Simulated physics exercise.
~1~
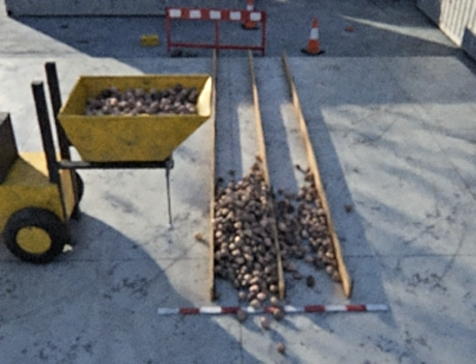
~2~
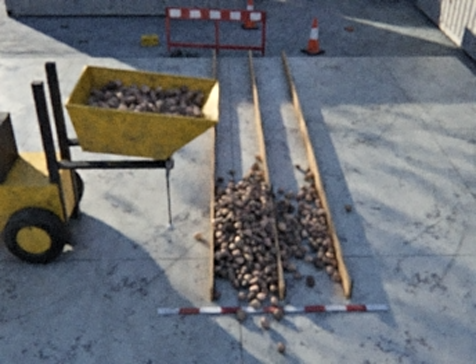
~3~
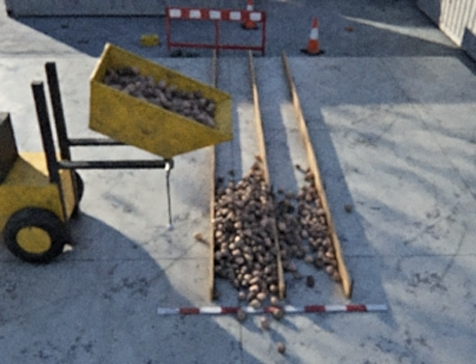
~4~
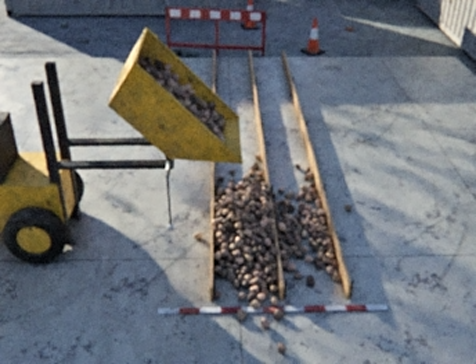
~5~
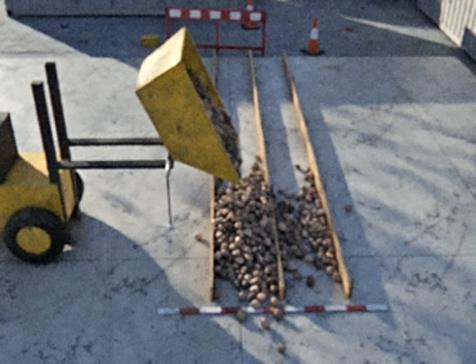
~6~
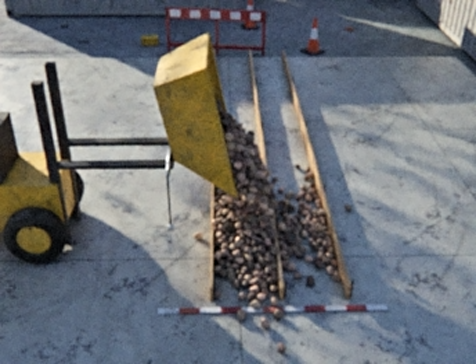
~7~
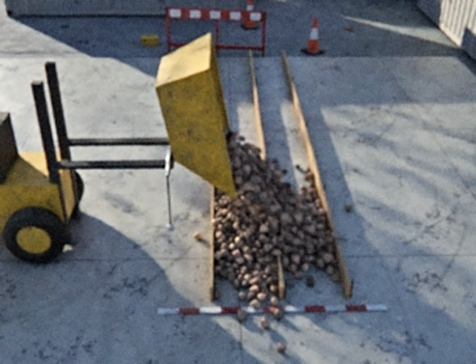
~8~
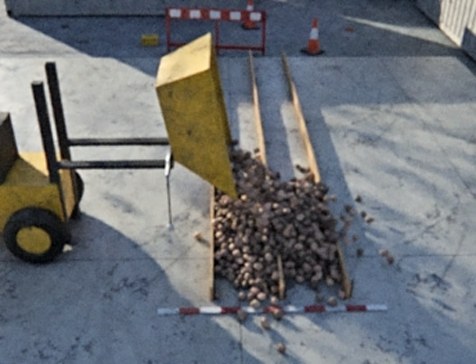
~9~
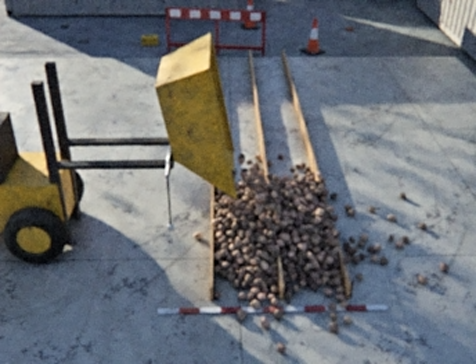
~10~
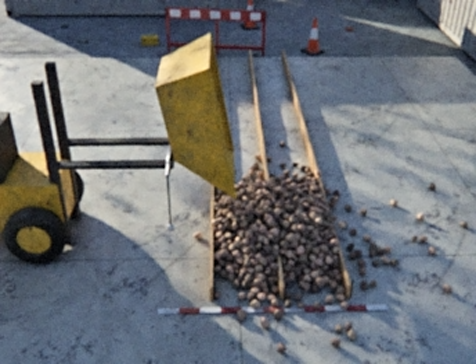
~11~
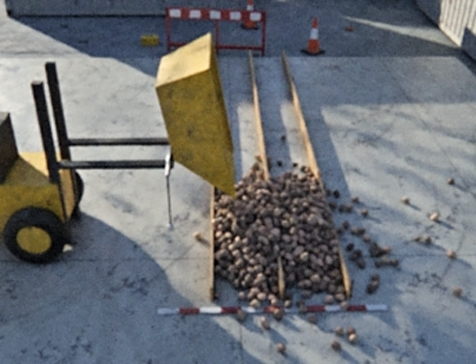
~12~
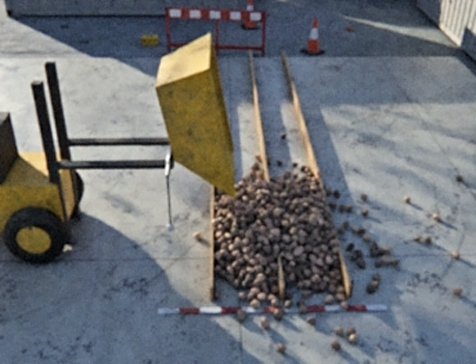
A yellow fork truck tipped its skip steeply to the right, pouring brown stones onto a pile between three wooden boards, where they spread across both bays and a few scattered past the right board before everything settled with the skip still tilted.
